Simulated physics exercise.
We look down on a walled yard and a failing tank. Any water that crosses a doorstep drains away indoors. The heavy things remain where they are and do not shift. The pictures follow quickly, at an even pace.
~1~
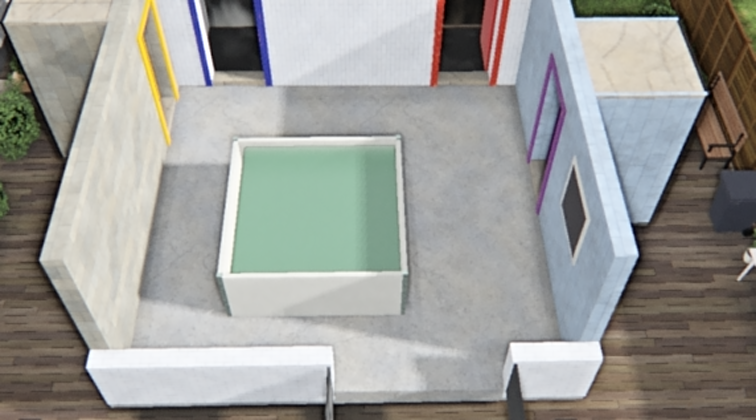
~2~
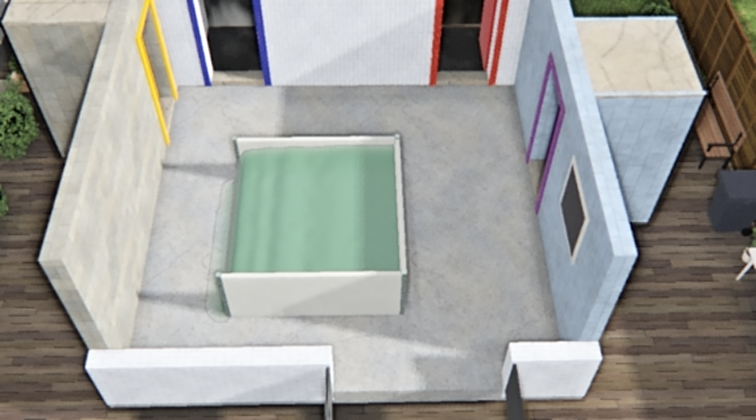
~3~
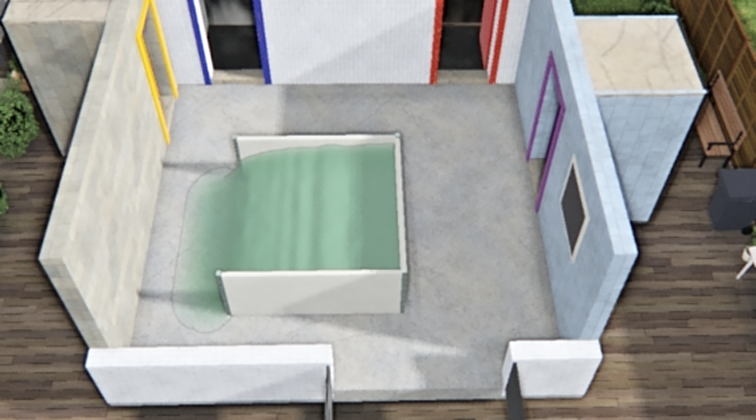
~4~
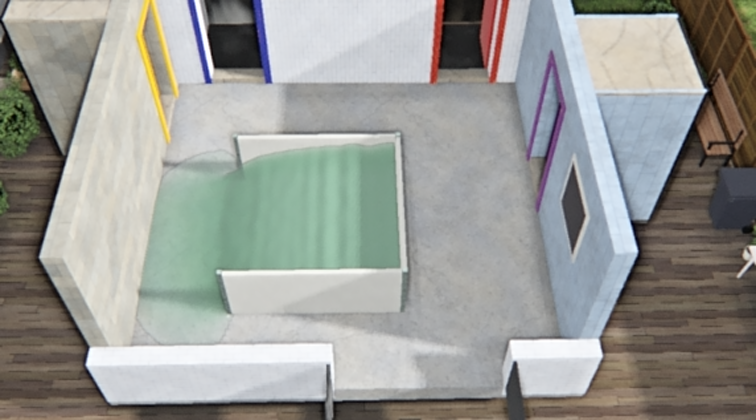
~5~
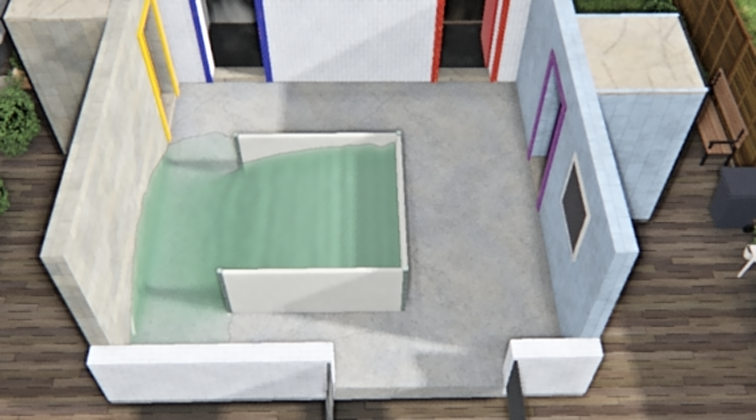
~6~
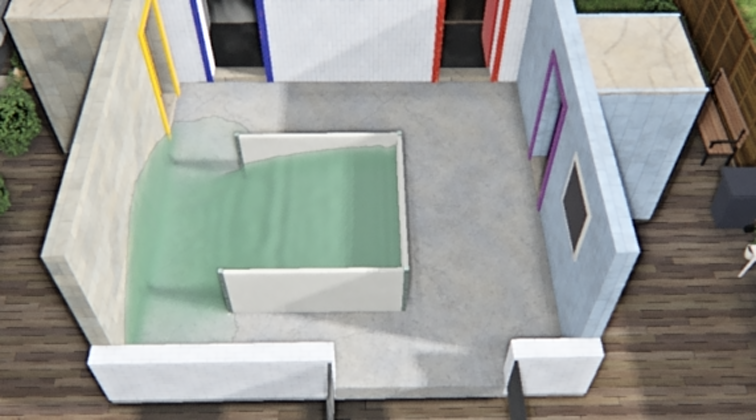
A walled yard with a pale grey floor is seen from high above, with dark wooden decking outside it. A white-walled tank of green water sits in the middle, a yellow doorway at left, blue and red ones at the back, a purple one at right. The tank's left side opens and water pours out leftward, spreading across the floor to the left wall and along it.
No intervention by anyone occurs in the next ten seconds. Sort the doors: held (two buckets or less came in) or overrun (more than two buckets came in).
Sorted: Yellow door overrun, purple door overrun, red door overrun, blue door overrun.
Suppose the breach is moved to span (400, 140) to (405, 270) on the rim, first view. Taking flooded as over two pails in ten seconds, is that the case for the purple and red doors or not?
The purple door tops the limit and the red door tops the limit.
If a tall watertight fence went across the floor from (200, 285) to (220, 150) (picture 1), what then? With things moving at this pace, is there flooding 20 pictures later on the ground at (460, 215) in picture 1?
That spot would be high and dry.
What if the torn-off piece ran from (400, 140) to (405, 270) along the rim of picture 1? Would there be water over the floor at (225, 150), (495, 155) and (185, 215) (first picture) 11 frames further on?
Point by point: Untouched, swamped and untouched.
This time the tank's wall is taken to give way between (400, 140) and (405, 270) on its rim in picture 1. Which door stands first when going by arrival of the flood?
You want the purple-painted one.
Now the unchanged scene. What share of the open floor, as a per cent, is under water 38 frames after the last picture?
About 95 percent.
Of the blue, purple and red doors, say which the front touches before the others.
That would be the blue-painted one.
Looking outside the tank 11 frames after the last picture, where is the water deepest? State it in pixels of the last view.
Close to (128, 372), I'd say.
A moment on, water covers 25 % of the floor; the yellow door wet at the sill, nothing in, the purple door not reached, the red door not reached, the blue door not reached.
Next, water covers 45 % of the floor; the yellow door under two buckets in, the purple door not reached, the red door not reached, the blue door over two buckets in.
Then, water covers 80 % of the floor; the yellow door over two buckets in, the purple door wet at the sill, nothing in, the red door wet at the sill, nothing in, the blue door far over two buckets in.
Later, water covers 95 % of the floor; the yellow door far over two buckets in, the purple door over two buckets in, the red door under two buckets in, the blue door far over two buckets in.
In the end, water covers 95 % of the floor; the yellow door far over two buckets in, the purple door over two buckets in, the red door far over two buckets in, the blue door far over two buckets in.
